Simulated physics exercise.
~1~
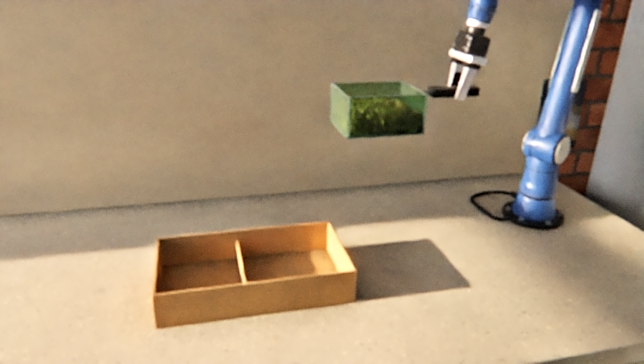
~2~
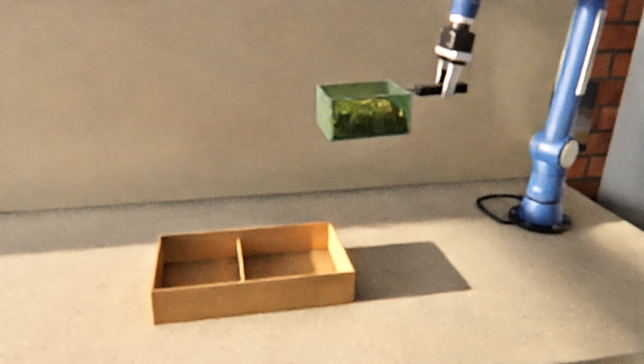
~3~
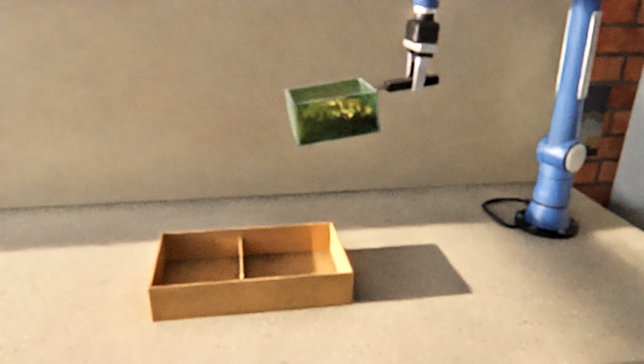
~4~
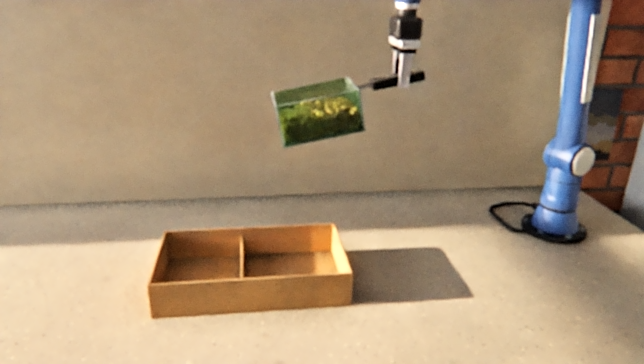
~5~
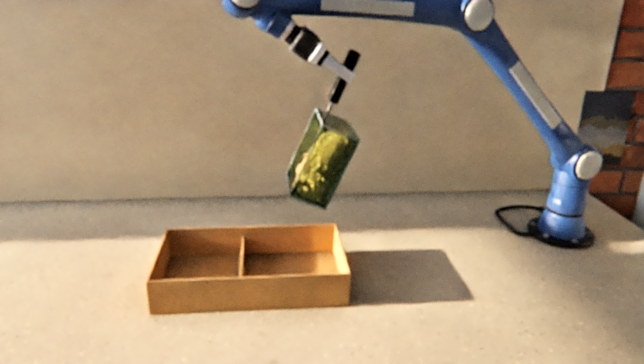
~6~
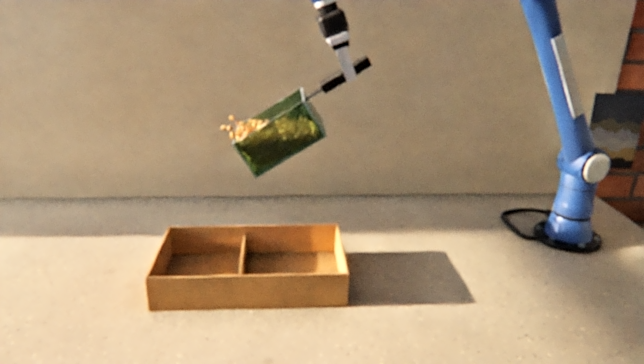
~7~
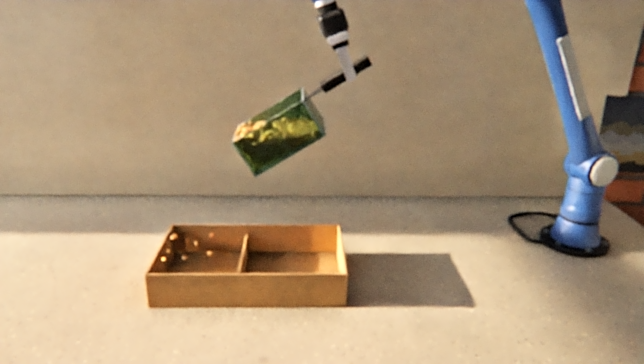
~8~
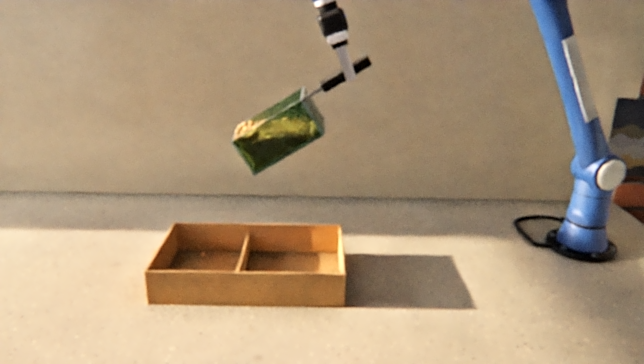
A blue robot arm carried a green see-through box of small yellowish pieces left above a divided wooden tray, tipped it steeply, then eased it partway back as a few pieces dropped into the tray's left section, leaving most still in the tilted box.
